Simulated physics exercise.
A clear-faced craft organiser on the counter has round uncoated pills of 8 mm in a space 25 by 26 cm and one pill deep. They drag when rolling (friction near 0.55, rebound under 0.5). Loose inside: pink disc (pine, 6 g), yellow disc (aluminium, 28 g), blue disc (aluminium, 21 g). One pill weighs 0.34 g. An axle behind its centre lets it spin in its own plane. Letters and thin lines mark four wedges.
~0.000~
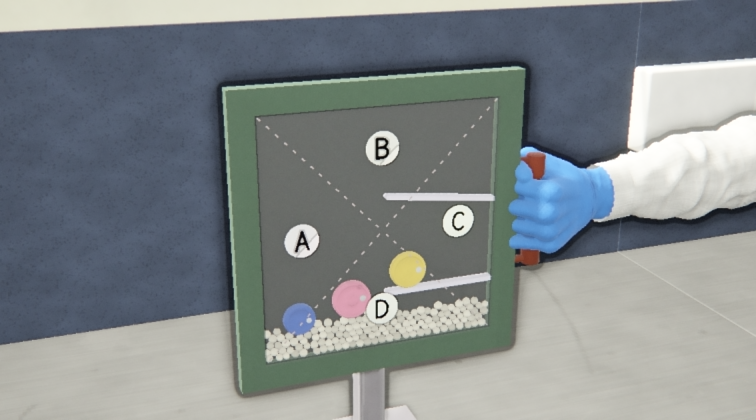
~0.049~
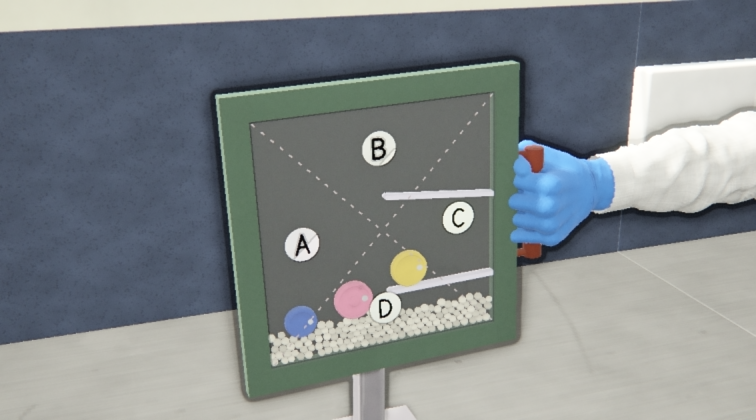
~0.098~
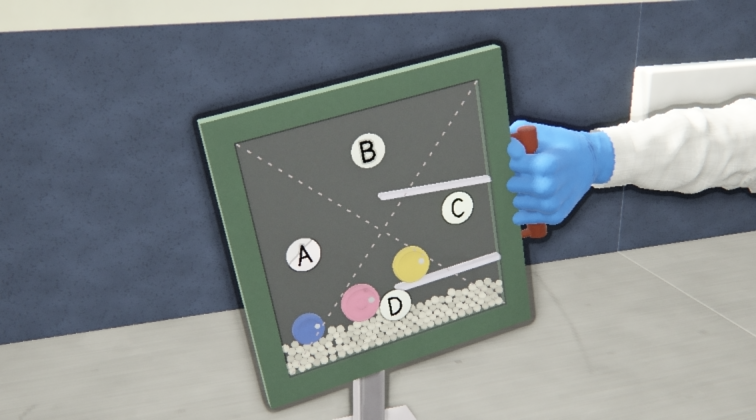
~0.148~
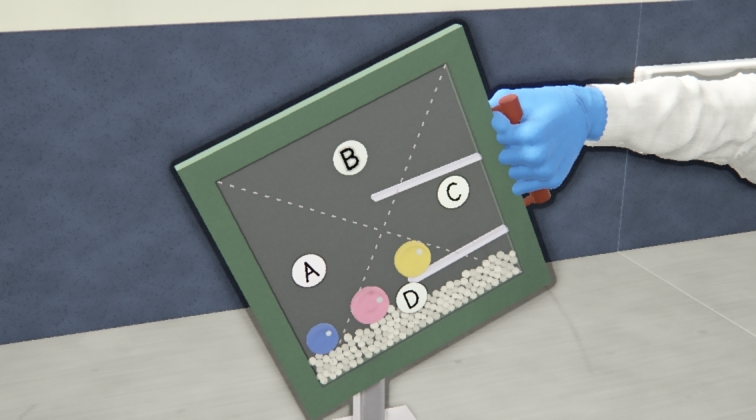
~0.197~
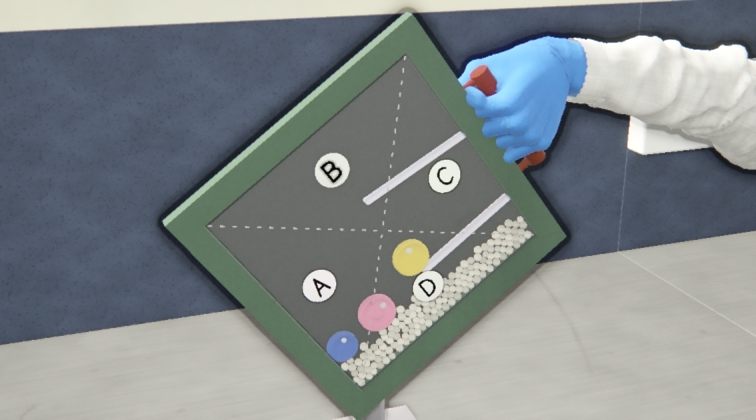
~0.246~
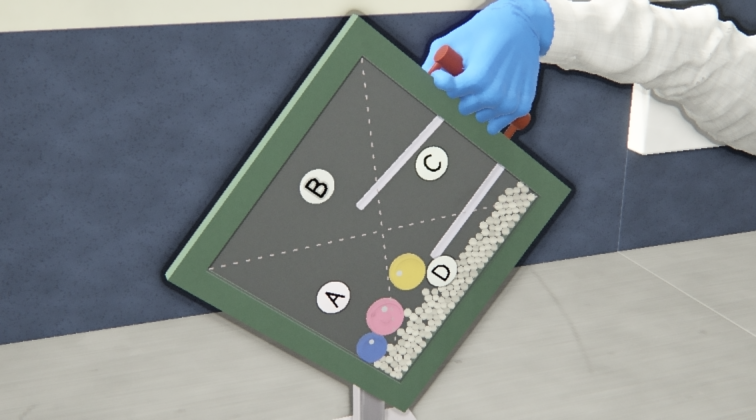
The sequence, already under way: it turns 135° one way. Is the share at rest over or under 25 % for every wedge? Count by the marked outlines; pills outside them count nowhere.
Wedge A: Over; wedge B: Over; wedge C: Under; wedge D: Under 25 %.
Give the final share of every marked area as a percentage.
Wedge A: 55; wedge B: 45; wedge C: 0; wedge D: 0.
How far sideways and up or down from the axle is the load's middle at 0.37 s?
About 11 cm right and 2 cm below.
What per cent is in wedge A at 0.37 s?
About 5 per cent.
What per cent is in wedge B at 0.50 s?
Roughly 0 per cent.
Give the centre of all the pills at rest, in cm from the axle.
Some 1 cm right and 10 cm below.
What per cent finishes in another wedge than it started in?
Roughly 95 per cent.
After 0.37 s, it stands 87° anticlockwise; the pills' middle is 11 cm right of and 2 cm below the centre; A 5 %, D 95 %.
After 0.50 s, it stands 123° anticlockwise; the pills' middle is 10 cm right of and 3 cm above the centre; A 10 %, D 90 %.
After 0.61 s, it stands 135° anticlockwise; the pills' middle is 9 cm right of and 1 cm above the centre; A 50 %, D 50 %.
At rest by 1.5 s, it stands 135° anticlockwise; A 55 %, B 45 %, C 0 %, D 0 %.
